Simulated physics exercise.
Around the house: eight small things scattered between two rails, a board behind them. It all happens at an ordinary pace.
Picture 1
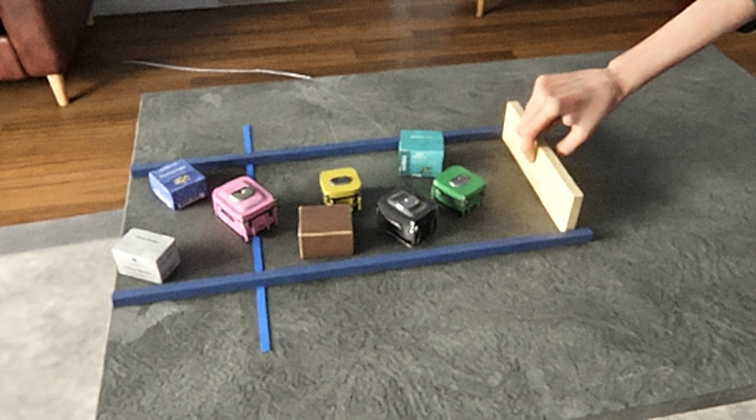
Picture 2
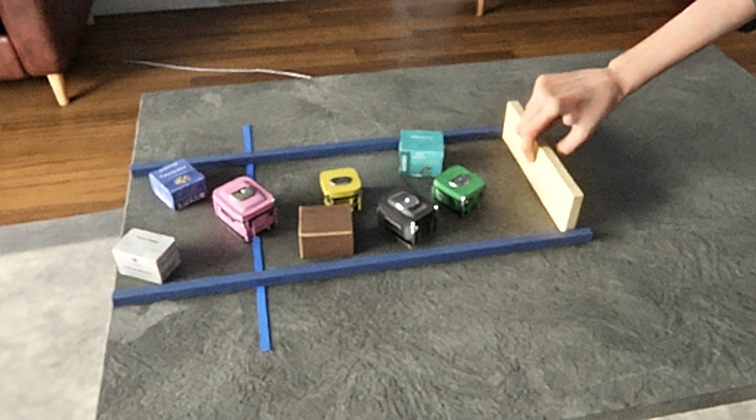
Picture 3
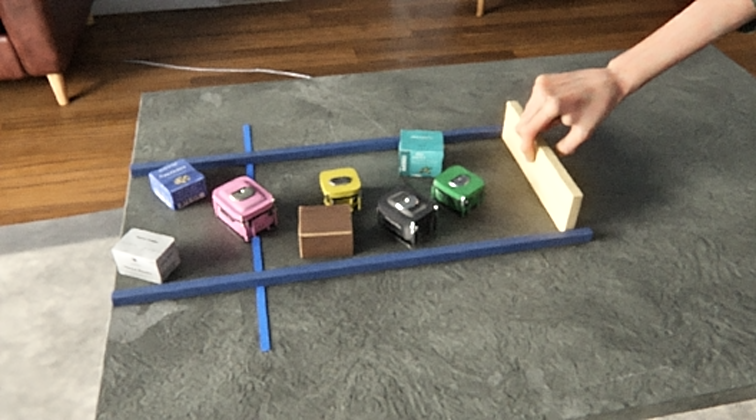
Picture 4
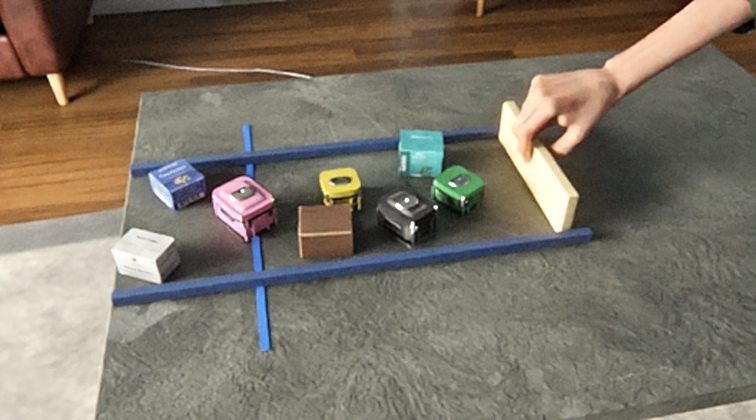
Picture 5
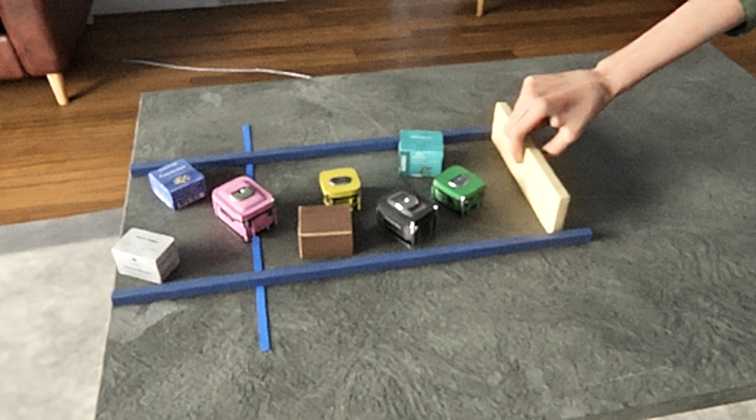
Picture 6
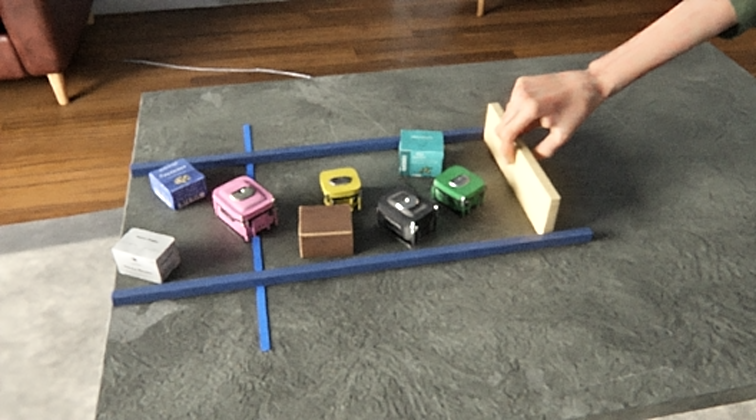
On a dark tabletop, a hand sliding a pale wooden board slightly left between blue rails, eight small boxes and cases staying still.
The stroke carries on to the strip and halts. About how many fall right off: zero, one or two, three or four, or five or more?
Here the number that fall off is zero.
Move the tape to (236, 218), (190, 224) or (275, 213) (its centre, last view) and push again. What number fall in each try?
It would be 1, 3 and 0.
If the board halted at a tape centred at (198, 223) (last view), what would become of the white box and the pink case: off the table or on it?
The white box is lost, the pink case is lost.
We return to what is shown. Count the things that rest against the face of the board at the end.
That makes 3.
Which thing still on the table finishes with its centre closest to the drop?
That is the white box.
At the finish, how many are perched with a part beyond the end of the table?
It comes to 1.
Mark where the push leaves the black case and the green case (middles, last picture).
Near (231, 249) and (235, 211).
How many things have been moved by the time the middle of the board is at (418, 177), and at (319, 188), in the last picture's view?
3 and 6.
A little later, none off yet; white box at rest near (147, 255); blue box at rest near (179, 183); pink case at rest near (245, 208).
Next, none off yet; white box at rest near (147, 255); blue box at rest near (179, 183); pink case shifted about its own width near (194, 214).
When it is over, the number that fall off is zero.
